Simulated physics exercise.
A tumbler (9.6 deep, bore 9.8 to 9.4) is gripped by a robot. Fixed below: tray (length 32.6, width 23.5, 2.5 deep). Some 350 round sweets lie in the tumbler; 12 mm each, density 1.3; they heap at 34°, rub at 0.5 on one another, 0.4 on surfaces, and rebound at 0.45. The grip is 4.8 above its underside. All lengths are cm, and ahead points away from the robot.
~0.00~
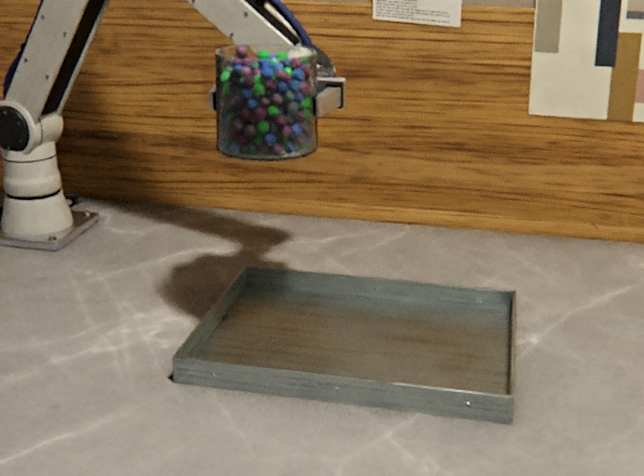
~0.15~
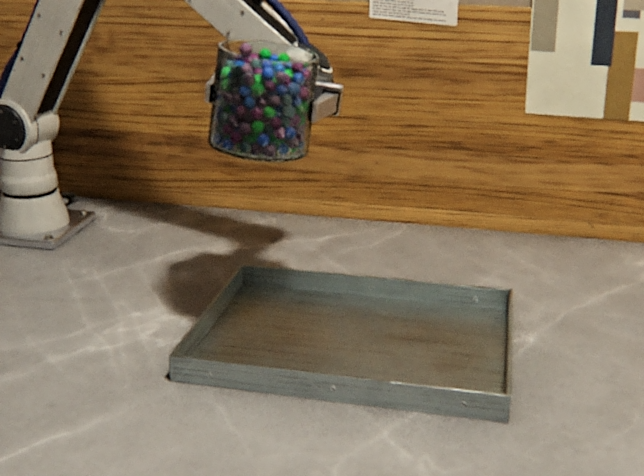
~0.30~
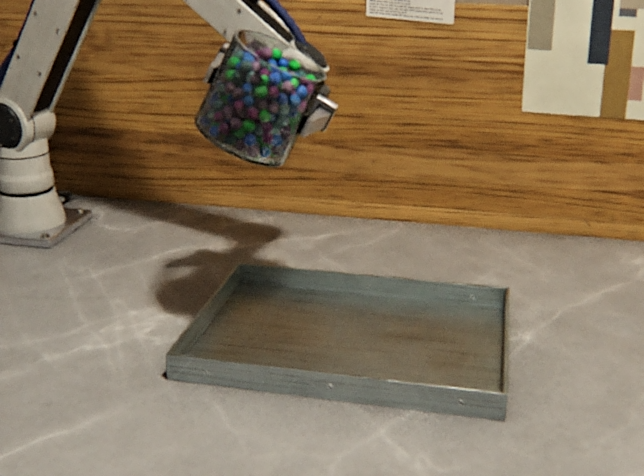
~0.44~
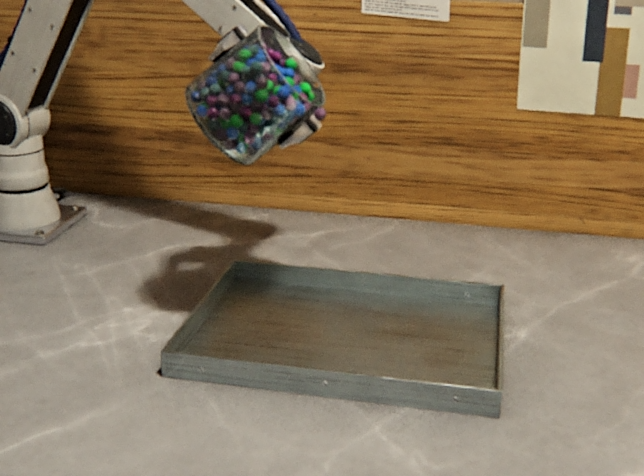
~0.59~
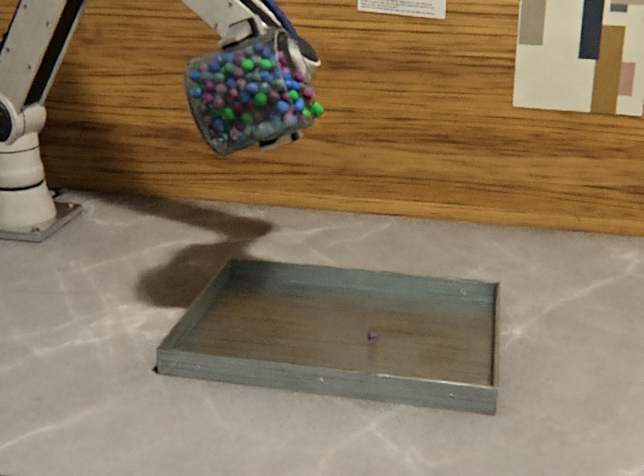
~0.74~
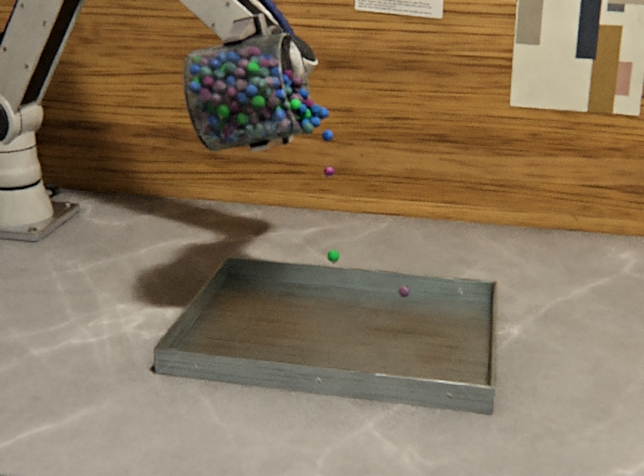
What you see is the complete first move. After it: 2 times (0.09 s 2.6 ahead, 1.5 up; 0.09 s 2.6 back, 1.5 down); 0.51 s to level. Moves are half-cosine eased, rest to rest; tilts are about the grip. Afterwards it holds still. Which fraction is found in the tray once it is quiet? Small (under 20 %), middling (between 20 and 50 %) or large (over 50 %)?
A large share, over 50 %, ends in the tray.
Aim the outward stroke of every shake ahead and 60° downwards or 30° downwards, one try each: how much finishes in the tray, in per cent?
Some 20 and 35 per cent.
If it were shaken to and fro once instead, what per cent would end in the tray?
Then about 50 per cent.
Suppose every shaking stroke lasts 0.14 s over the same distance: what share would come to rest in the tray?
In that case some 40 per cent.
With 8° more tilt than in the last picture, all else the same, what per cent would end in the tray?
In that case some 70 per cent.
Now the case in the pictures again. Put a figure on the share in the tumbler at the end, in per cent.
About 35 per cent.
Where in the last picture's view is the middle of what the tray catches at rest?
At about (412, 337).
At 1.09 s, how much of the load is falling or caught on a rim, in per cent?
Roughly 14 per cent.
By 1.09 s, tilted 76° forward, highest piece 28 above the table; 182 in the tumbler, 119 in the tray, 50 in flight or on a rim.
By 1.44 s, tilted 20° forward, highest piece 30 above the table; 208 in the tray, 131 in the tumbler, 9 on the table or floor, 3 in flight or on a rim.
By 1.81 s, level, highest piece 27 above the table; 210 in the tray, 131 in the tumbler, 10 on the table or floor.
By 2.86 s, level, highest piece 27 above the table; 210 in the tray, 131 in the tumbler, 10 on the table or floor.
Final count, 210 in the tray, 131 in the tumbler, 10 on the table or floor. That is 60 % in the tray.
